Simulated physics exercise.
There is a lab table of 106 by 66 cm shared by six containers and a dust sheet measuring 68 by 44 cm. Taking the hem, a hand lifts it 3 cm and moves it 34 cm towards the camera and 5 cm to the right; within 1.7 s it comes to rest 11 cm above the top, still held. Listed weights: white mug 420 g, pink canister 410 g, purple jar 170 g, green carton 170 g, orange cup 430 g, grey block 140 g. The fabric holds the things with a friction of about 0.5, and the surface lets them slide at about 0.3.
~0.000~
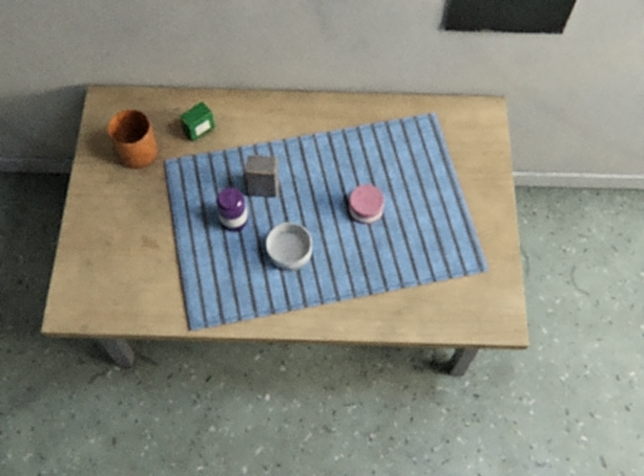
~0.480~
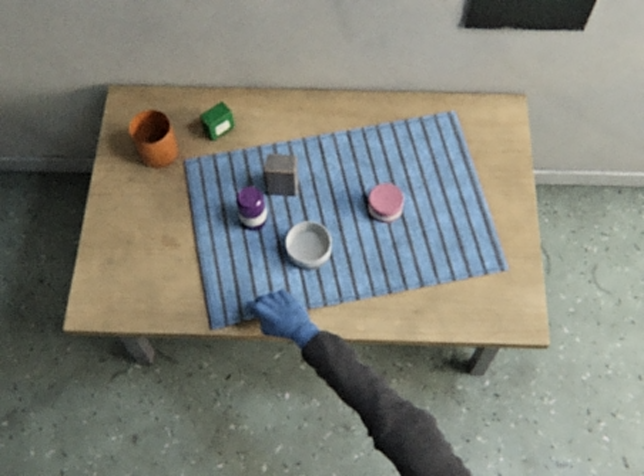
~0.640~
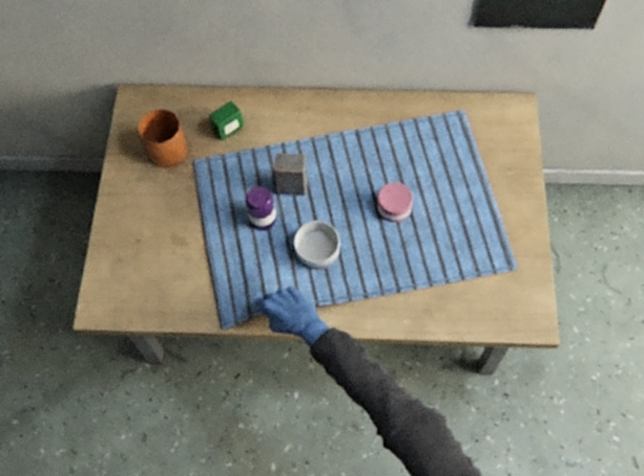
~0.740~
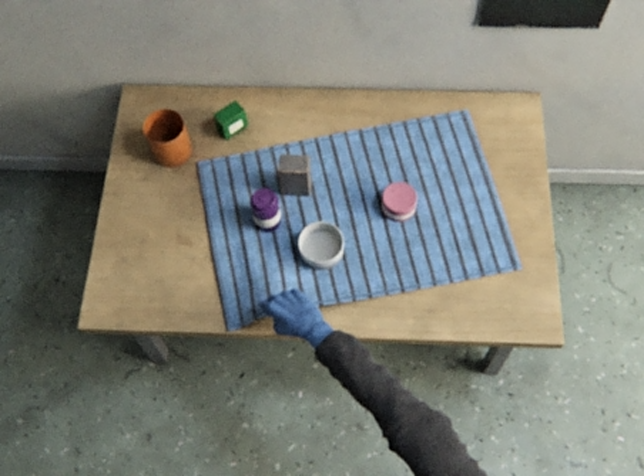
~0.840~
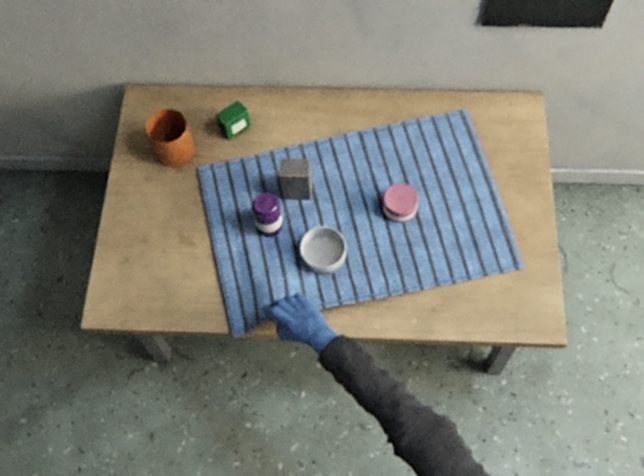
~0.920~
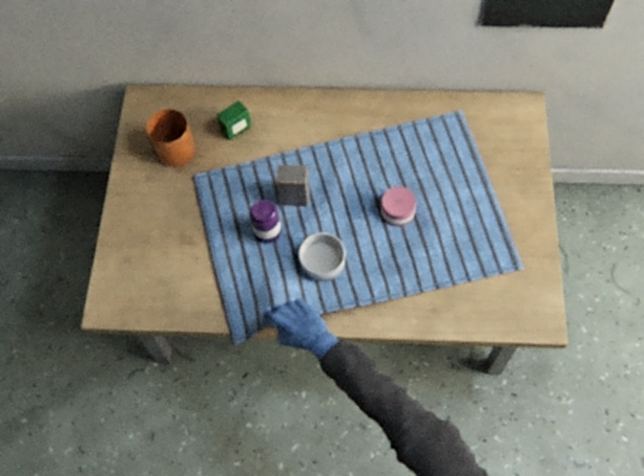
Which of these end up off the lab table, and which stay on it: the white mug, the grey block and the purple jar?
Outcome: I reckon the white mug won't survive up there. I reckon the grey block won't survive up there. I reckon the purple jar won't survive up there.
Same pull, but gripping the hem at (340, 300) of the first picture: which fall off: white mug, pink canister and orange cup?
At the end, the white mug ends up off the top, the pink canister ends up off the top, and the orange cup holds its spot.
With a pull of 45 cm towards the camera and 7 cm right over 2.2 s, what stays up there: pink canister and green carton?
Outcome: Pink canister leaves the top; green carton is still there.
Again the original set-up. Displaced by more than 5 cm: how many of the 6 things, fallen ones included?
Count recorded: 4.
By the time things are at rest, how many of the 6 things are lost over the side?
That works out to 4 of them.
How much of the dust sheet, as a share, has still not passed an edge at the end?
Around 0 percent.
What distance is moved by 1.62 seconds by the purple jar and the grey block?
Shift - purple jar 30 cm, grey block 25 cm.
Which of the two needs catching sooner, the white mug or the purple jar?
Purple.
After 1.3 s, 90 % of the dust sheet is still over the top; purple jar 15 cm off its start, grey block 14 cm off its start, white mug 12 cm off its start.
After 1.6 s, 75 % of the dust sheet is still over the top; purple jar 28 cm off its start, grey block 26 cm off its start, white mug 23 cm off its start.
After 2.0 s, 30 % of the dust sheet is still over the top; grey block 47 cm off its start at (246, 370), purple jar over the edge, white mug on its side, 39 cm off its start at (325, 422).
After 2.3 s, 0 % of the dust sheet is still over the top; grey block over the edge, purple jar over the edge, white mug over the edge.
After 3.9 s, 0 % of the dust sheet is still over the top; grey block over the edge, purple jar over the edge, white mug over the edge, pink canister over the edge.
